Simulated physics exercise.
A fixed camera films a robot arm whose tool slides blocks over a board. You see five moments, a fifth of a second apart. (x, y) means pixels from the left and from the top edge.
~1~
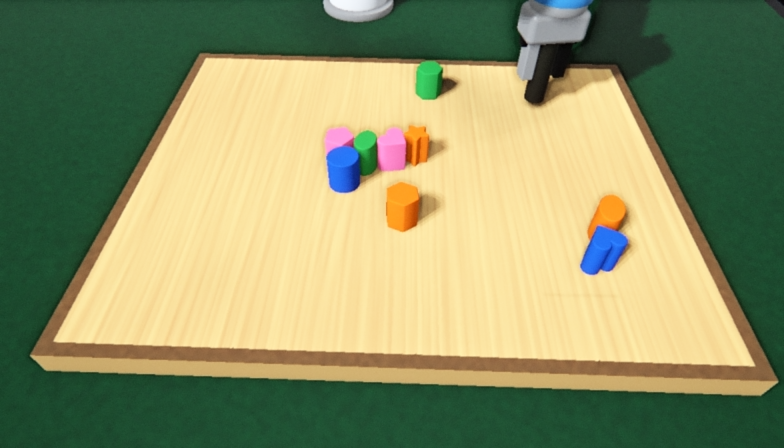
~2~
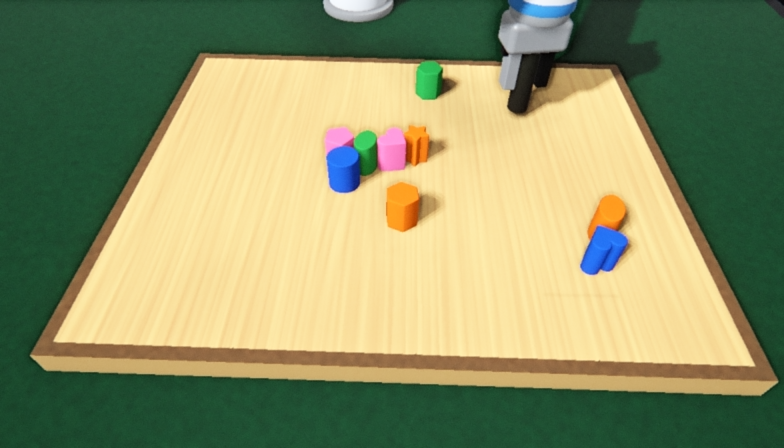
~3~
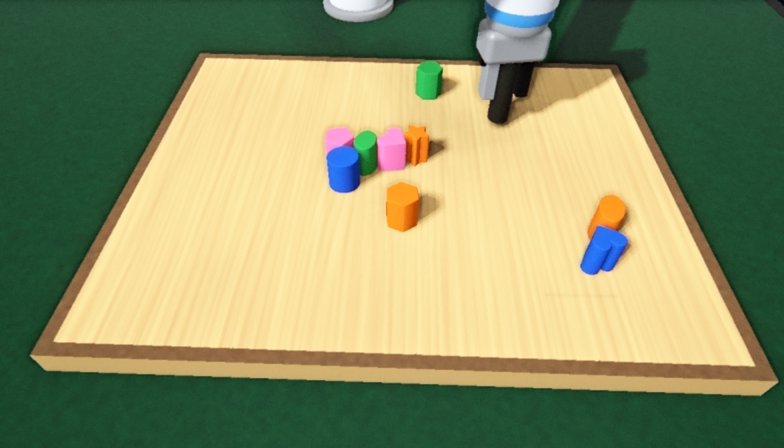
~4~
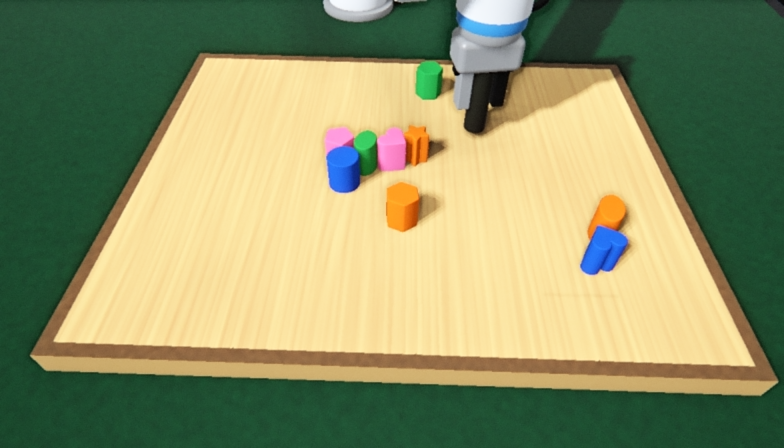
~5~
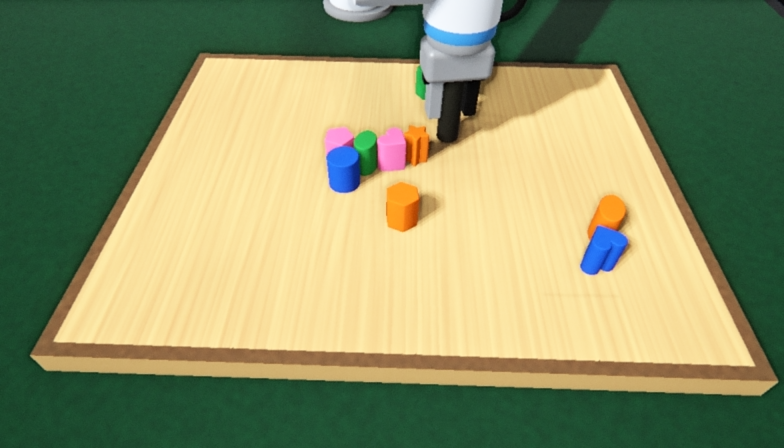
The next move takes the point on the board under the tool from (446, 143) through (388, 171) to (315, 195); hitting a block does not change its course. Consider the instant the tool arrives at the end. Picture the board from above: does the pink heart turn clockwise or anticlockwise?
Answer: Anticlockwise.
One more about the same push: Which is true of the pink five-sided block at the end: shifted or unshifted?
Once the tool is done, the pink five-sided block is in a new spot.
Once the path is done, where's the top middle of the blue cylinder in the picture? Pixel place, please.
Its top centre is at about (281, 170).
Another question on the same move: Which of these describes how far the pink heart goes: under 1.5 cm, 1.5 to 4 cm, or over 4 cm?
My estimate: Beyond 4 cm.
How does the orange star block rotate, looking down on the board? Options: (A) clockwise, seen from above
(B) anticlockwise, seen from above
It's B.
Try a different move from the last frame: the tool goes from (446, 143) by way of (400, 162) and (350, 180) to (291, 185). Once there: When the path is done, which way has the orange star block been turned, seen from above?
The sense of turning is anti-clockwise.
What follows on the original path. One third of the way, tool (408, 156); pink five-sided block (336, 135); green oval (360, 140), turned 15° clockwise; pink heart (373, 152); orange star block (395, 146), turned 35° anticlockwise.
Two thirds of the way, tool (363, 173); pink five-sided block (330, 132), turned 15° anticlockwise; blue cylinder (321, 162); green oval (352, 140), turned 50° clockwise; pink heart (338, 180), turned 15° anticlockwise; orange star block (355, 167), turned 60° anticlockwise.
At the end, tool (314, 188); pink five-sided block (330, 132), turned 15° anticlockwise; blue cylinder (281, 170); green oval (352, 140), turned 50° clockwise; pink heart (321, 200), turned 65° anticlockwise; orange star block (321, 181), turned 110° anticlockwise.
